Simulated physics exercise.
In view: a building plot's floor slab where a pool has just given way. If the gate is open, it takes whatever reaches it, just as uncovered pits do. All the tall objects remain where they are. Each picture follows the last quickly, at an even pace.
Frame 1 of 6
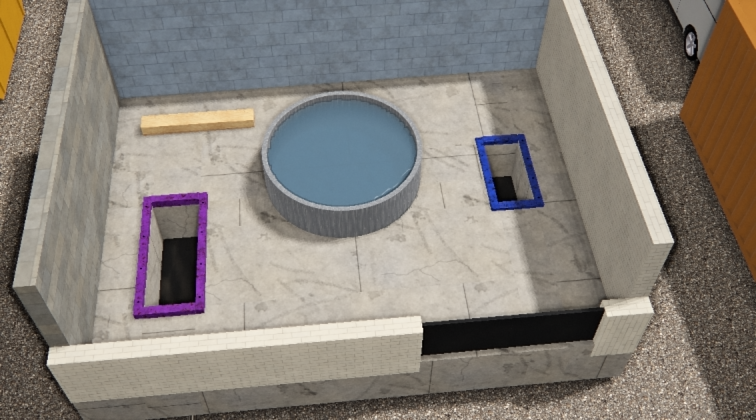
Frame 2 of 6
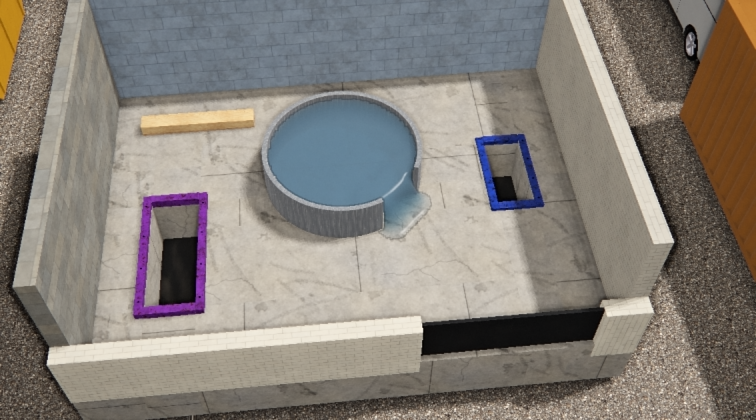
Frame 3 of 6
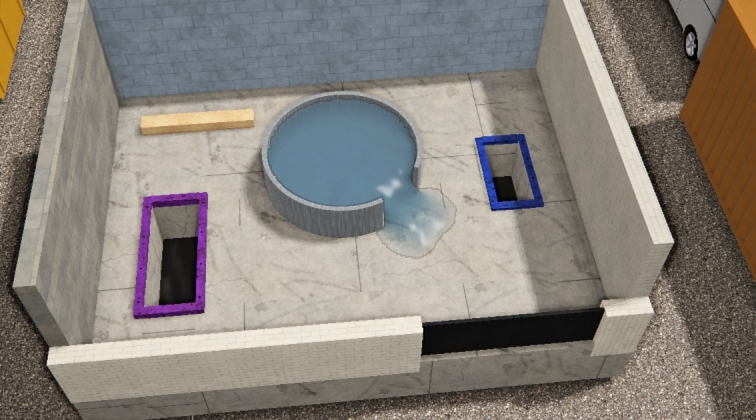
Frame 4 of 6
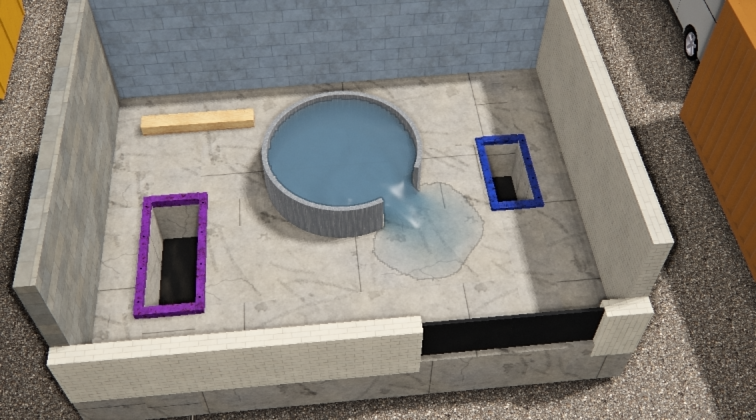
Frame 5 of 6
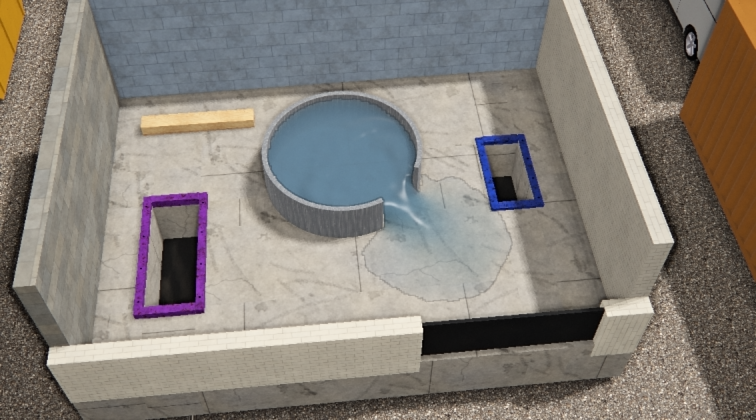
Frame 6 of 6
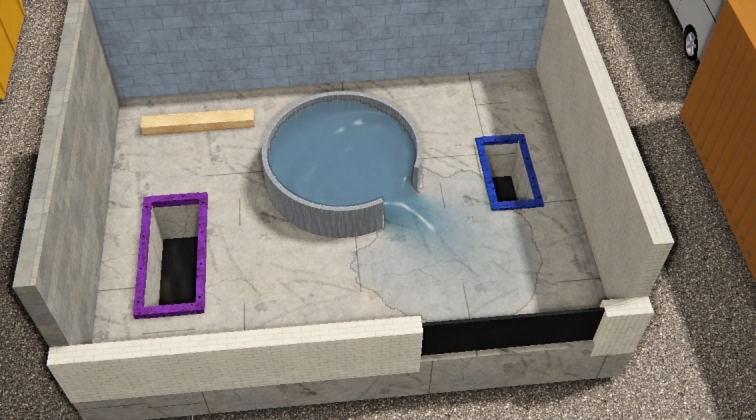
On a walled building plot's floor slab, a round pool of still water gave way at its lower right side, and water poured through the gap, spreading steadily wider across the pale floor toward the viewer.
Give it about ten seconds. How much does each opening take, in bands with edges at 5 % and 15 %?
The gate stays lower than five per cent; the blue pit sits in the mid range; the purple pit stays lower than five per cent.
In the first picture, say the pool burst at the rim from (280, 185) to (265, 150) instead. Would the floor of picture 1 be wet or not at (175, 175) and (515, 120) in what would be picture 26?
In order: Swamped and spared.
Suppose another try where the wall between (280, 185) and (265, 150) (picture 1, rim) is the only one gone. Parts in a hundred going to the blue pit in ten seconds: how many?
Share recorded - blue: 0 %.
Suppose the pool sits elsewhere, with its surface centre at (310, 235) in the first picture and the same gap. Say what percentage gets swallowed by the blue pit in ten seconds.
In per cent: Blue 12.
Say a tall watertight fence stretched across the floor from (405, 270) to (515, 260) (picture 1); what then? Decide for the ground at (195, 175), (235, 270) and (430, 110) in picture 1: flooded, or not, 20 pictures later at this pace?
Taking the three spots in the order asked, they are bone-dry, waterlogged and bone-dry.
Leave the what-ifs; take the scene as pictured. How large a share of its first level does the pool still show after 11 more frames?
Around 66 in a hundred, give or take.
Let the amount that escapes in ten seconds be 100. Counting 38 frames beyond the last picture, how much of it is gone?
Something close to 65 percent by that point.
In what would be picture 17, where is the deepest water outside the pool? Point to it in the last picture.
Around (613, 327).
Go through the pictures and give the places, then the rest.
The first frame shows still water in the pool at (342, 151).
In the second frame, the front is at (391, 235), out from the gap at (400, 203).
In the third frame, water pours out at (400, 204) and has run to (423, 249).
In the fourth frame, the front is at (452, 268), out from the gap at (400, 205).
In the fifth frame, water pours out at (400, 204) and has run to (477, 288).
In the sixth frame, water pours out at (400, 204) and has run to (520, 300).
A moment on, water covers 25 % of the floor; the gate 0 %, the blue pit 0 %, the purple pit 0 %.
Next, water covers 30 % of the floor; the gate 0 %, the blue pit 1 %, the purple pit 0 %.
Then, water covers 40 % of the floor; the gate 0 %, the blue pit 2 %, the purple pit 0 %.
Later, water covers 60 % of the floor; the gate 0 %, the blue pit 6 %, the purple pit 0 %.
In the end, water covers 90 % of the floor; the gate 0 %, the blue pit 8 %, the purple pit 0 %.
